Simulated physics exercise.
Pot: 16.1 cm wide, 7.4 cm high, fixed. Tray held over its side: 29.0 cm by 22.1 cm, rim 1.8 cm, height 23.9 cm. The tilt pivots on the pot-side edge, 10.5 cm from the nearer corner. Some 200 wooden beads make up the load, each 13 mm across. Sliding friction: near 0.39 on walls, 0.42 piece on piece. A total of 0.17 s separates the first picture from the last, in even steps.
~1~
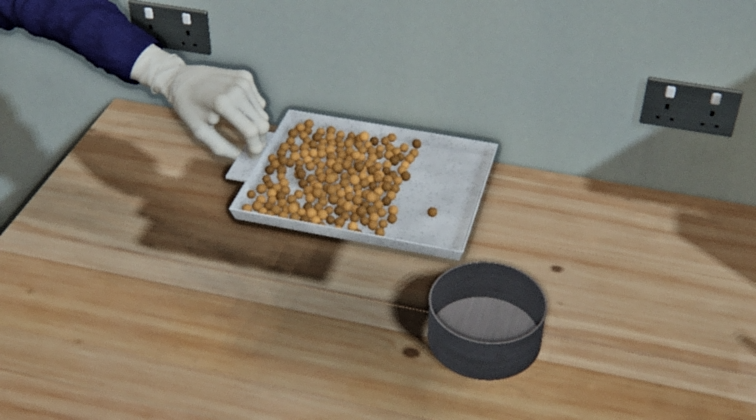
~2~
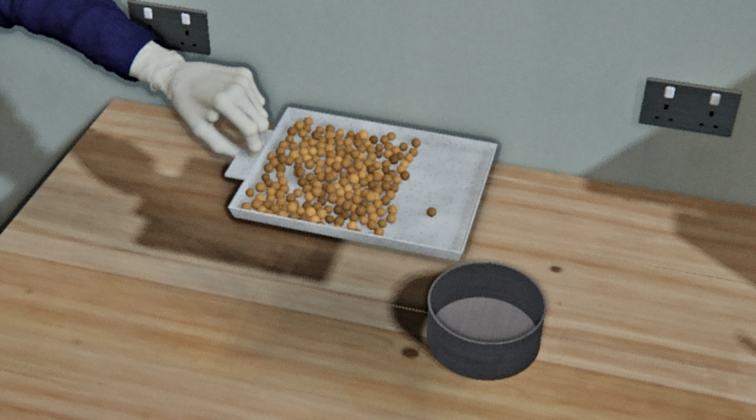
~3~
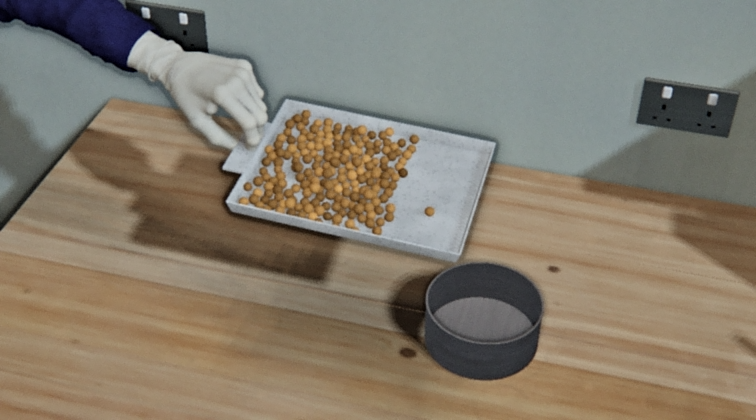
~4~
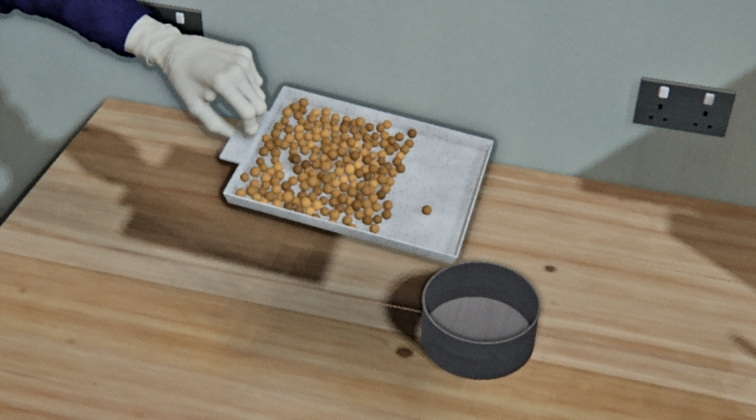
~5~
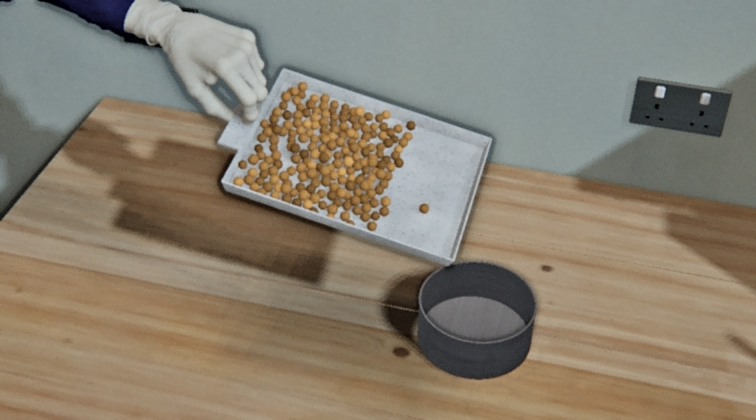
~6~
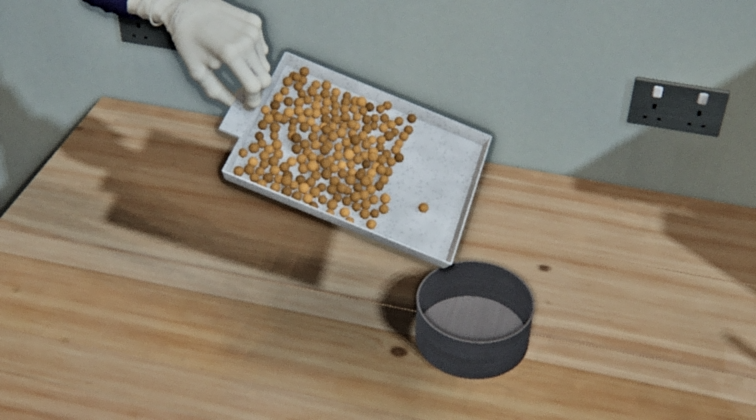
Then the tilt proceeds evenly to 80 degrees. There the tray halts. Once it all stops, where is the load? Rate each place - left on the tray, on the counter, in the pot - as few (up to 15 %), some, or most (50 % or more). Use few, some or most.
Left on the tray: Few; counter: Most; pot: Few.
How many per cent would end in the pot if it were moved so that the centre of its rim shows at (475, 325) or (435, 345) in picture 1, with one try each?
Near 35 and 30 percent, one try each.
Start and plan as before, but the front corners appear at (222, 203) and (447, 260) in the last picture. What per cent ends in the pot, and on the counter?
Final per cent - pot 5, counter 95.
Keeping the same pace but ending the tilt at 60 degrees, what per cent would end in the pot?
In that case, near 5 percent.
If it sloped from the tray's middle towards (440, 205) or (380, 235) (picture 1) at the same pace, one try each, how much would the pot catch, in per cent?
Approximately 20 percent, then 5 percent.
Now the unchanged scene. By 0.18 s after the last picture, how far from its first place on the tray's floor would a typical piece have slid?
3 cm.
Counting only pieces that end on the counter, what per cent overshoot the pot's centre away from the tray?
90 %.
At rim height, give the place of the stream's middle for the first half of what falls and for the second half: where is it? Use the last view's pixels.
I'd mark about (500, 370) for the first half and about (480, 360) for the second.
Then, 0.18 s after the last picture, tilt 52 degrees; the tray holds 100 %, the pot 0 %.
Then, 0.30 s after the last picture, tilt 73 degrees; the tray holds 100 %, the pot 0 %.
Then, 0.55 s after the last picture, tilt 80 degrees; the tray holds 10 %, the pot 5 %.
In the end, tray 5 %, counter 90 %, pot 10 %.
